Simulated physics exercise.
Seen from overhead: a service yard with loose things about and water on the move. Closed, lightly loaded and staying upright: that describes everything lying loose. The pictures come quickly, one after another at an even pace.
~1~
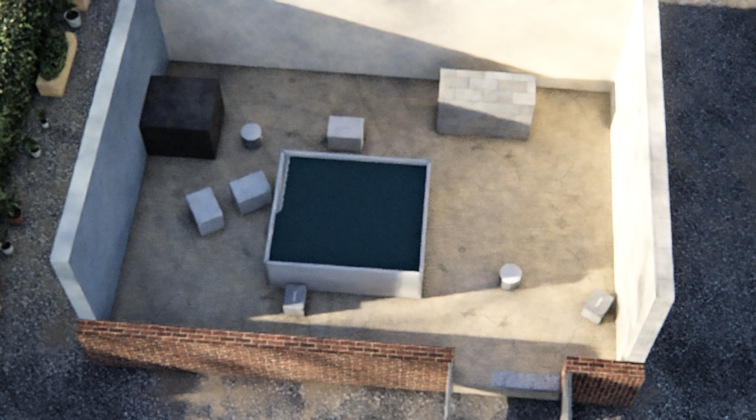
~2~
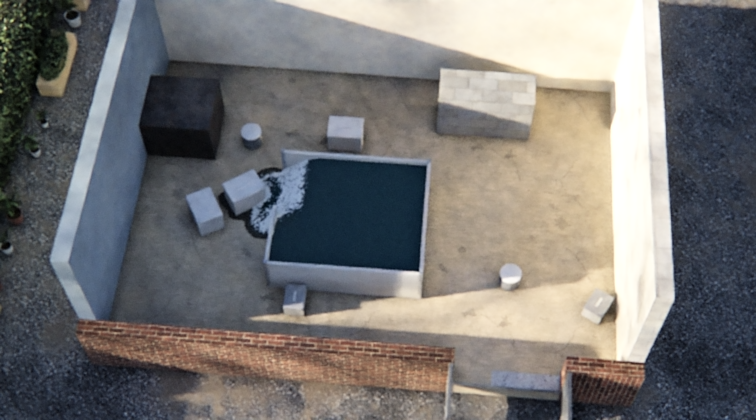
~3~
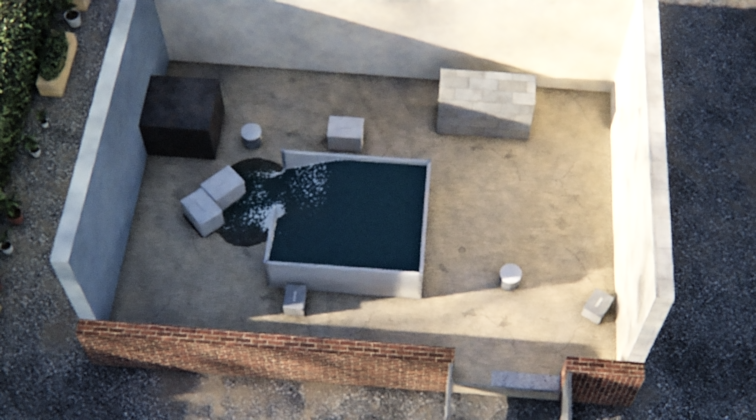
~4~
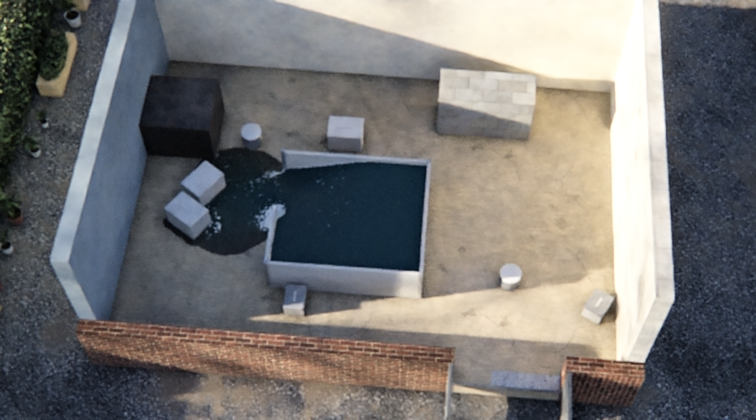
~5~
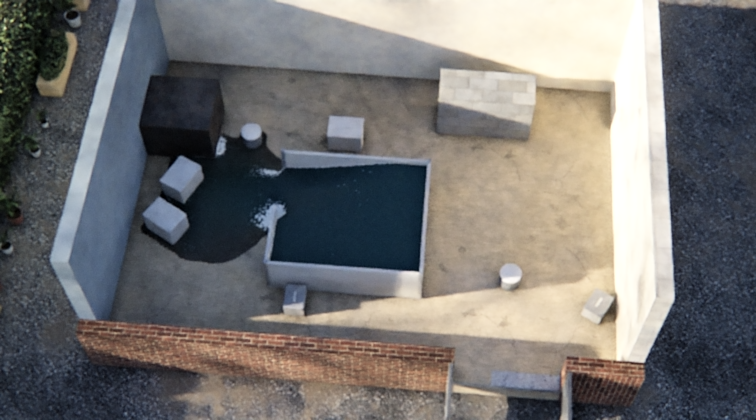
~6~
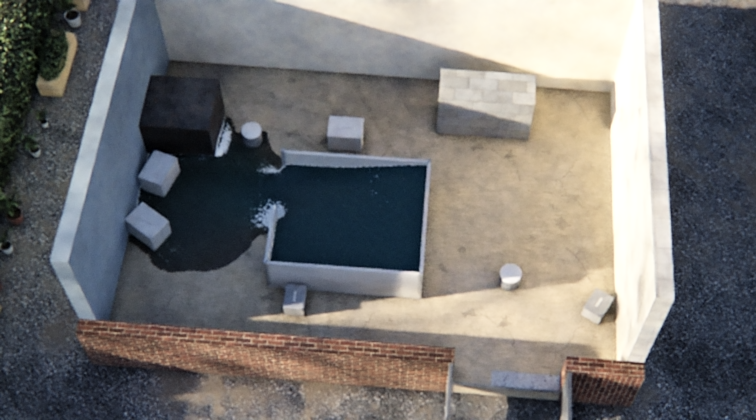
Water bursting from the left side of a raised tank, spreading across a walled yard and pushing two pale blocks leftward.
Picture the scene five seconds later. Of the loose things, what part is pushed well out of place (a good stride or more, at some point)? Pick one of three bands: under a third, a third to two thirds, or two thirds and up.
A third to two thirds.
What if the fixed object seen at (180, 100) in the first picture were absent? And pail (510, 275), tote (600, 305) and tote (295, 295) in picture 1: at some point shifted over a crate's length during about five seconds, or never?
First object never went far; second object never went far; third object was driven off.
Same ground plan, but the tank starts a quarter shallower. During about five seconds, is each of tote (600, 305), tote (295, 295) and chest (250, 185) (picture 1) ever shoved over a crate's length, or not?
Well, one by one: Not carried that far, carried that far, carried that far.
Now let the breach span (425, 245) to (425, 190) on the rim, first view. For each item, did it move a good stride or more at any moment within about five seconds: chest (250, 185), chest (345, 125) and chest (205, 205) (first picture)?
Falls short, falls short, falls short.
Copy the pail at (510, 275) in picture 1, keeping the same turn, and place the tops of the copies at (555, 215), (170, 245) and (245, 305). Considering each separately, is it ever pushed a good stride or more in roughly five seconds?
Stays put, shoved clear, shoved clear.
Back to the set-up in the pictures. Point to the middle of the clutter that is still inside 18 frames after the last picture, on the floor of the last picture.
The average lies close to (374, 253).
A moment on, 2 of 7 are well off their spots; 2 afloat.
Next, 3 of 7 are well off their spots; 3 afloat.
Later, 3 of 7 are well off their spots; 2 afloat.
In the end, 4 of 7 are well off their spots, and 4 have been at some point; 2 afloat.
